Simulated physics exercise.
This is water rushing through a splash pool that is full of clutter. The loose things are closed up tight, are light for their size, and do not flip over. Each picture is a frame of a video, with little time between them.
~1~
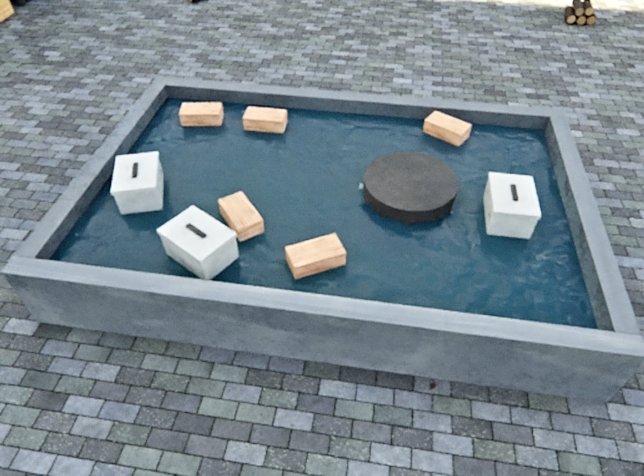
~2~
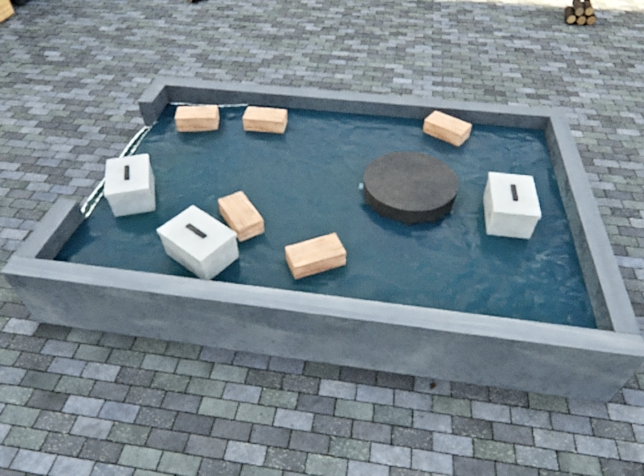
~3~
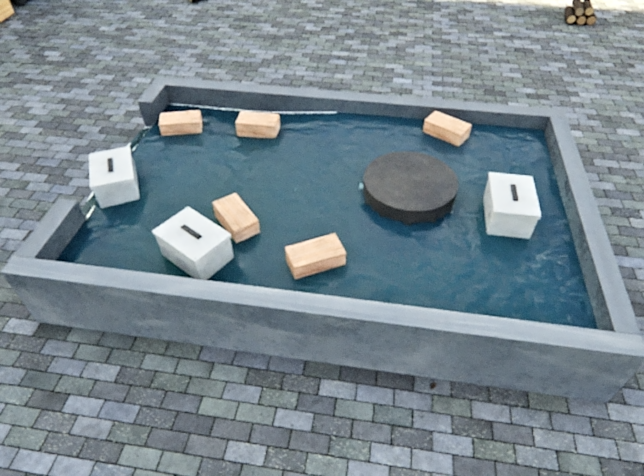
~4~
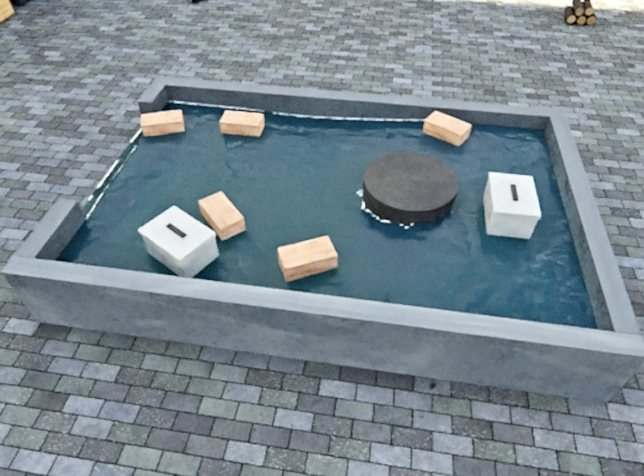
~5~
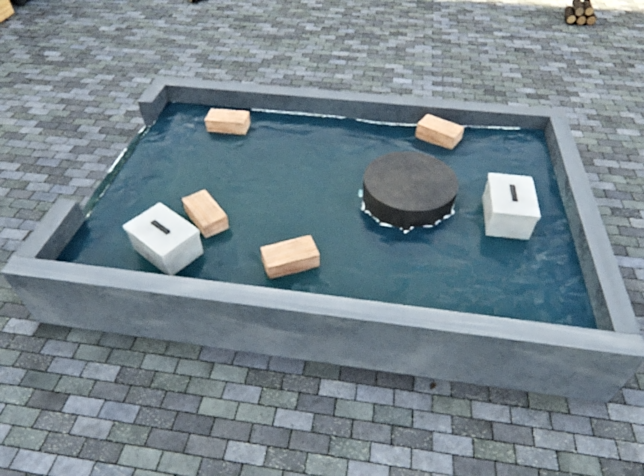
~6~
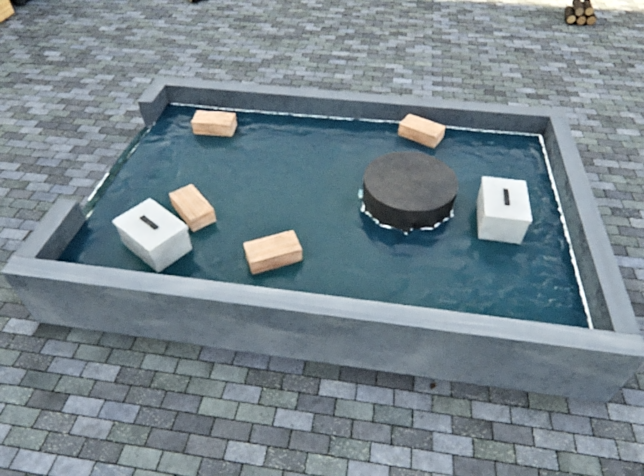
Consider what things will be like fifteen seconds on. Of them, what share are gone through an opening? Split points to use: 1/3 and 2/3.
2/3 or more.
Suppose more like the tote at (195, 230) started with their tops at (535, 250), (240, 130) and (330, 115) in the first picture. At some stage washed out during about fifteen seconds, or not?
Per object, in the order given: Never exits / exits at some point / exits at some point.
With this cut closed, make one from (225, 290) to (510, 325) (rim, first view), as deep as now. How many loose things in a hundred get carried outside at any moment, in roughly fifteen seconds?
It works out at some 50 per cent of the things.
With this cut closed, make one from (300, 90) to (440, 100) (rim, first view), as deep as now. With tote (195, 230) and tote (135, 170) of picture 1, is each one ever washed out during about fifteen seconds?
In that order: Never escapes, never escapes.
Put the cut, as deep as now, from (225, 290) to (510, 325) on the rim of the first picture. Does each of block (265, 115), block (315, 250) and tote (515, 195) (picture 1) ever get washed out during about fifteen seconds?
In the order given, it's remains behind, escaped, escaped.
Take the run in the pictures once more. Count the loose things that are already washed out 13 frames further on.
That makes 5.
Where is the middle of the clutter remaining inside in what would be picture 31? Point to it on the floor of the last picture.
The mean position lies close to (344, 204).
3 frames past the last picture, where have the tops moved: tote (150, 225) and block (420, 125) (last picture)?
(115, 207) and (381, 127).
A moment on, 2 of 8 are out; 6 afloat.
Next, 5 of 8 are out; 3 afloat.
Later, 6 of 8 are out; 2 afloat.
In the end, 6 of 8 are out; 2 afloat.
